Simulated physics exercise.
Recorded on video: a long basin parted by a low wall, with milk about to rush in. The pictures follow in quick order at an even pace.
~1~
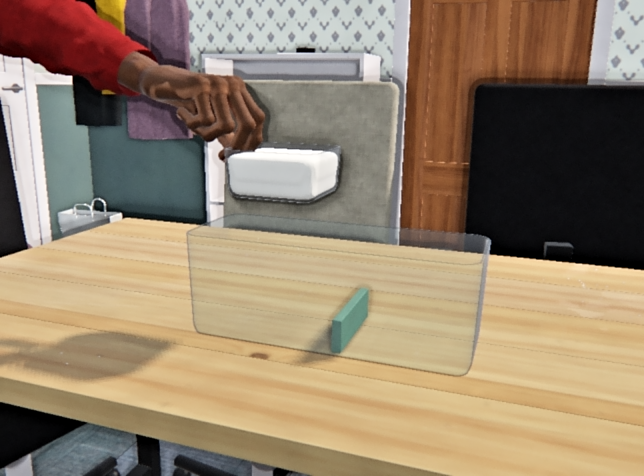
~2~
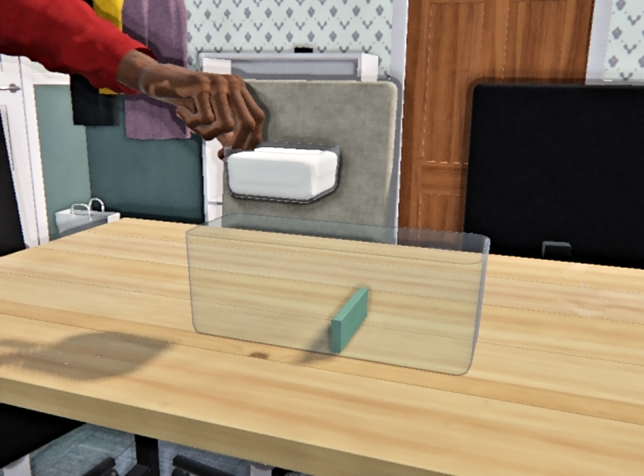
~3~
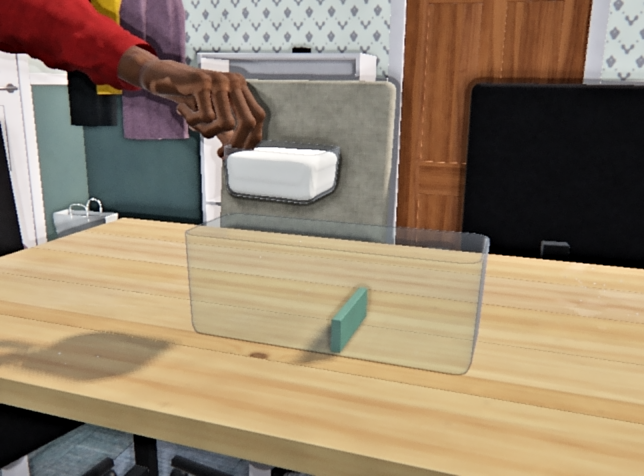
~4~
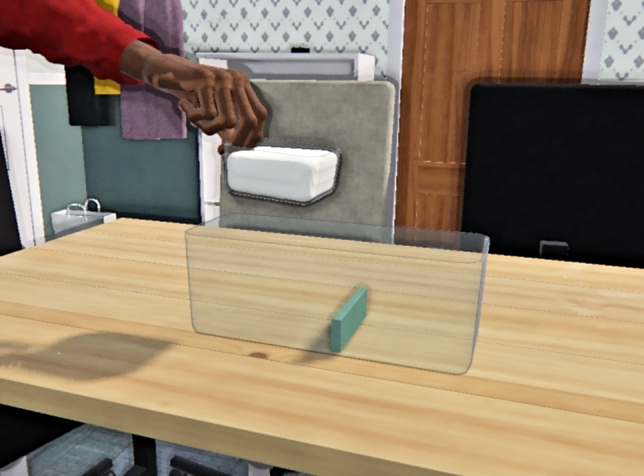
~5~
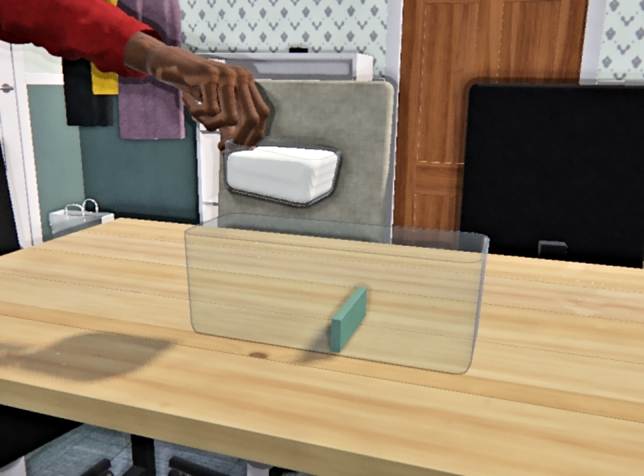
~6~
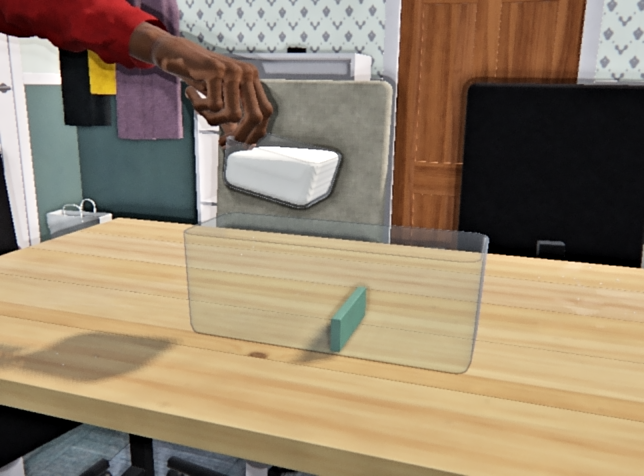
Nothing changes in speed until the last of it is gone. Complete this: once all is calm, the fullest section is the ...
The fullest section is the right one.
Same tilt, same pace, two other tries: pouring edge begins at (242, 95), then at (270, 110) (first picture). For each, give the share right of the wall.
First place gives some 5 %, second place some 5 %.
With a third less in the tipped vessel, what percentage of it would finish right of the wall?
Near 60 %.
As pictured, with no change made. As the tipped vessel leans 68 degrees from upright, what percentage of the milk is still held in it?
Roughly 30 percent.
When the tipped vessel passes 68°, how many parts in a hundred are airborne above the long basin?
Near 20 in a hundred.
A moment on, the tilt is 68° and 30 per cent is still to pour, 2 is left of the wall and 45 right of it.
Next, the tilt is 107° and 2 per cent is still to pour, 23 is left of the wall and 73 right of it.
Then the tilt is 119° and 0 per cent is still to pour, 26 is left of the wall and 73 right of it.
Later the tilt is 119° and 0 per cent is still to pour, 26 is left of the wall and 73 right of it.
In the end 26 per cent lies left of the wall, 73 right of it and 0 outside.
